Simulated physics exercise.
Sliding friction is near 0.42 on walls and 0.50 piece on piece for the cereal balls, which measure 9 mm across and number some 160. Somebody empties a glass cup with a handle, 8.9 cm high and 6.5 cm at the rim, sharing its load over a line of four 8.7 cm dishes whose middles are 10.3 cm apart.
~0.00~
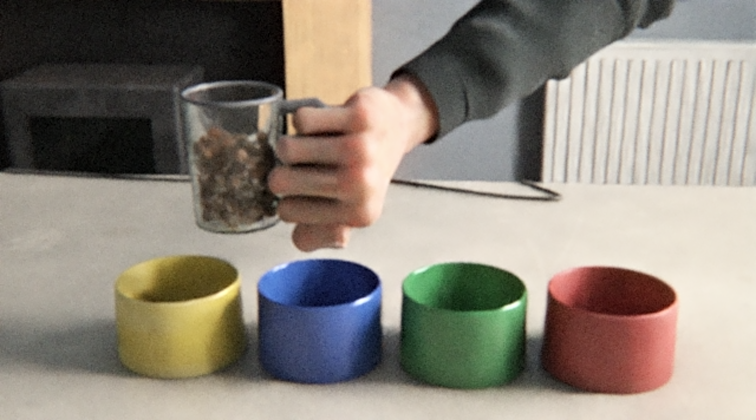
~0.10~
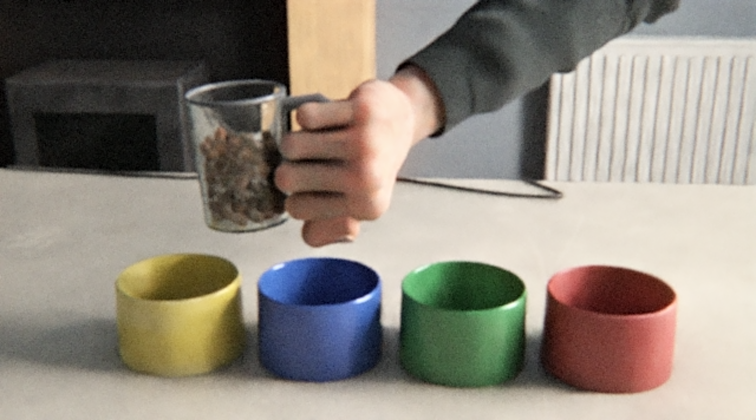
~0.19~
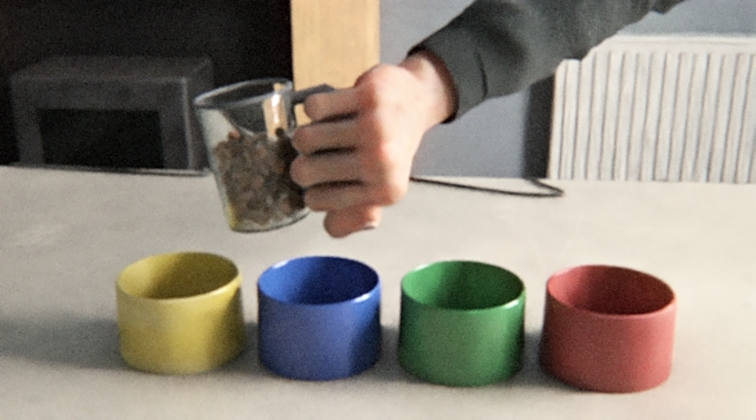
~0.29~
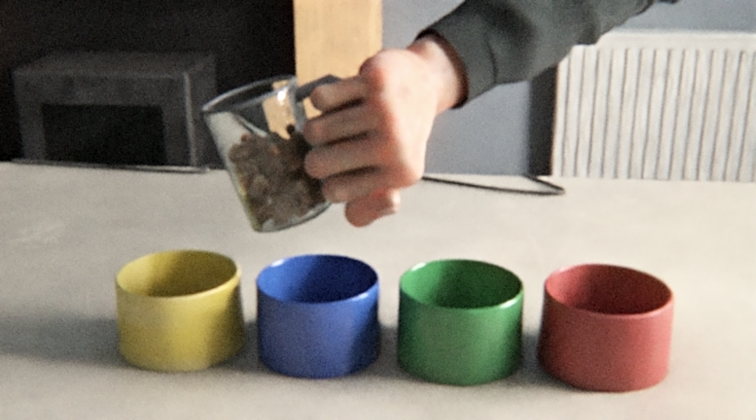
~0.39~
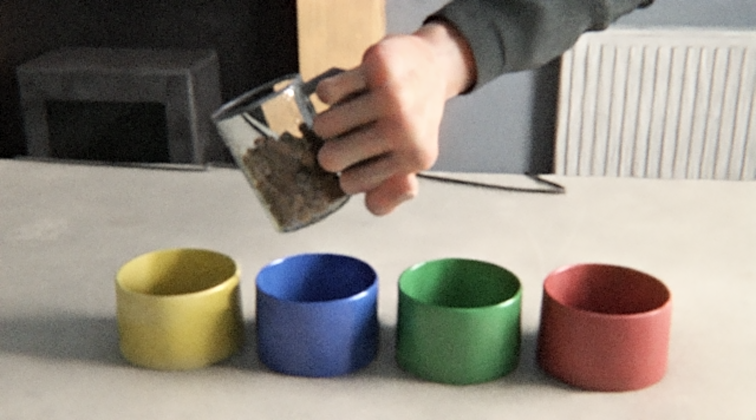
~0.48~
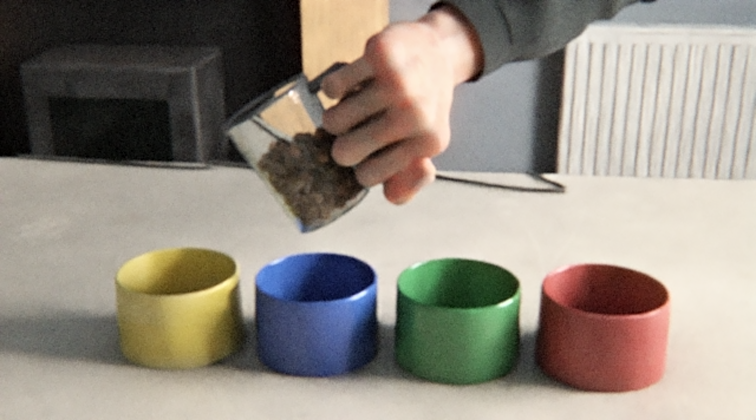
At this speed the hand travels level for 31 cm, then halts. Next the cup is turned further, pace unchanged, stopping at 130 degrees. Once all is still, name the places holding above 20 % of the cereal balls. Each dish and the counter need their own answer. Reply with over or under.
Red dish under, blue dish under, green dish over, yellow dish under, counter under.
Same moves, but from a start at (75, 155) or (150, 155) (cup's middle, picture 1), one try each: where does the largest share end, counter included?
Blue, then blue.
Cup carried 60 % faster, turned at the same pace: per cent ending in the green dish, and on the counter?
Green: 0; counter: 10.
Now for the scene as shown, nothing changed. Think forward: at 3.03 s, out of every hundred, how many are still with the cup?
Estimate: Some 0 %.
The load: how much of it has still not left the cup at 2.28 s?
It works out to about 0 per cent of the load.
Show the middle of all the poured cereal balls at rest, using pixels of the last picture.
Centre at rest: Approx. (445, 330) px.
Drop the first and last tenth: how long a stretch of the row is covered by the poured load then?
Close to 7 centimetres along the dishes.
After 1.56 s, tilt 112 degrees; cup holds 90 %, green 5 %.
Then, at 2.28 s, tilt 130 degrees; cup holds 0 %, blue 5 %, green 85 %.
After 3.03 s, tilt 130 degrees; cup holds 0 %, blue 5 %, green 85 %.
In the end, at 3.3 s, red 0 %, blue 5 %, green 85 %, yellow 0 %, counter 10 %.
